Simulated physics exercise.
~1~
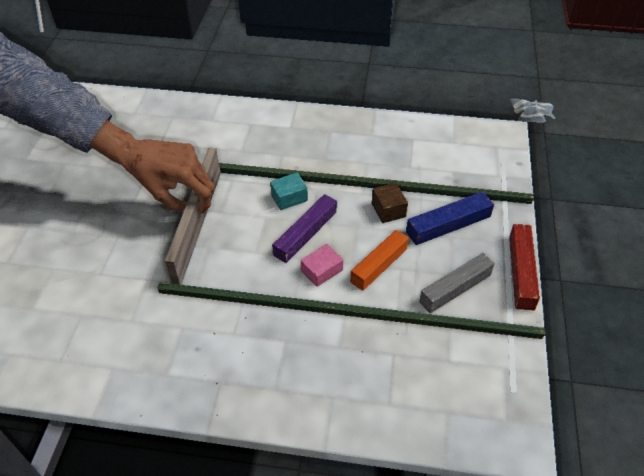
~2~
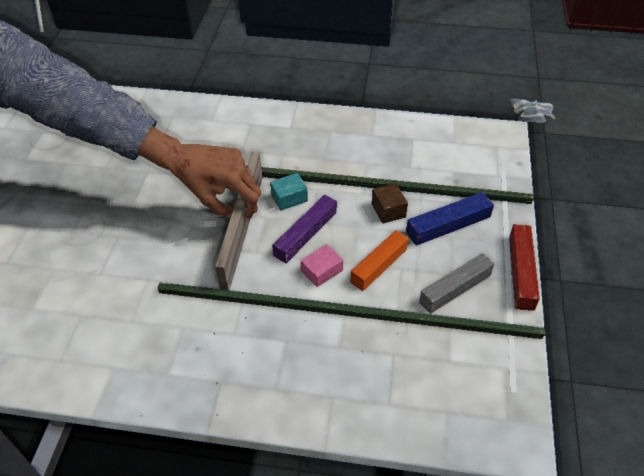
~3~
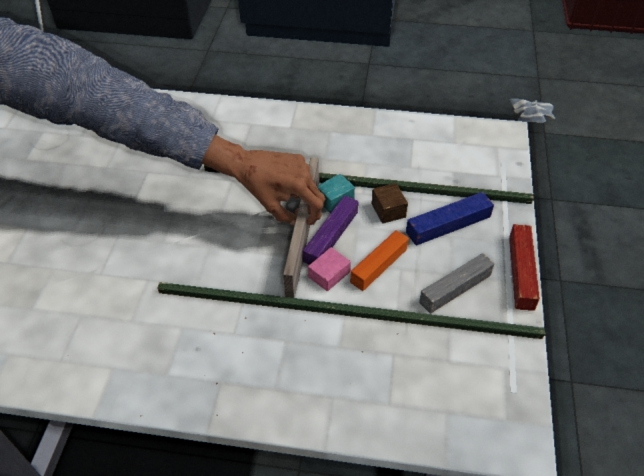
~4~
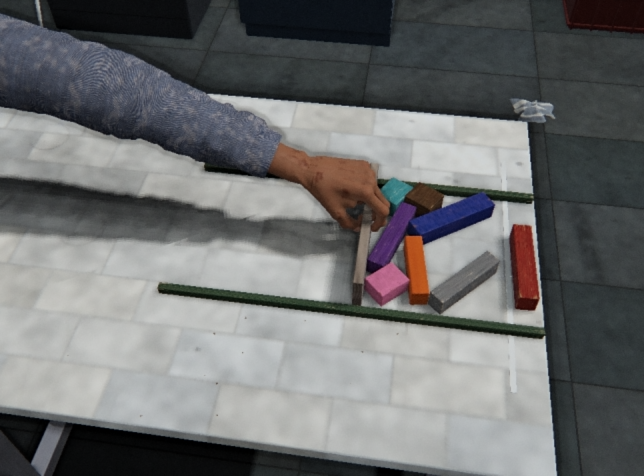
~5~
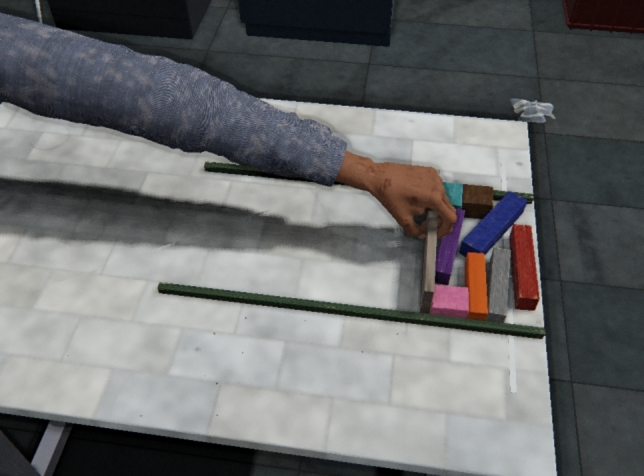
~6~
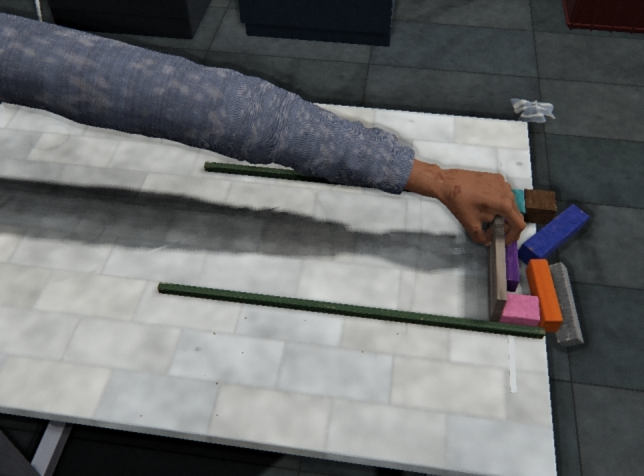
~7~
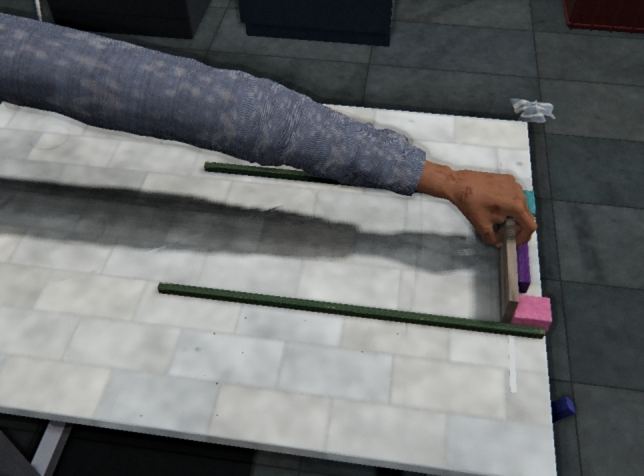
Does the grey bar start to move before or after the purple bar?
The grey bar starts to move after the purple bar. The purple bar is already being pushed along by the board while the grey one still lies in its place.
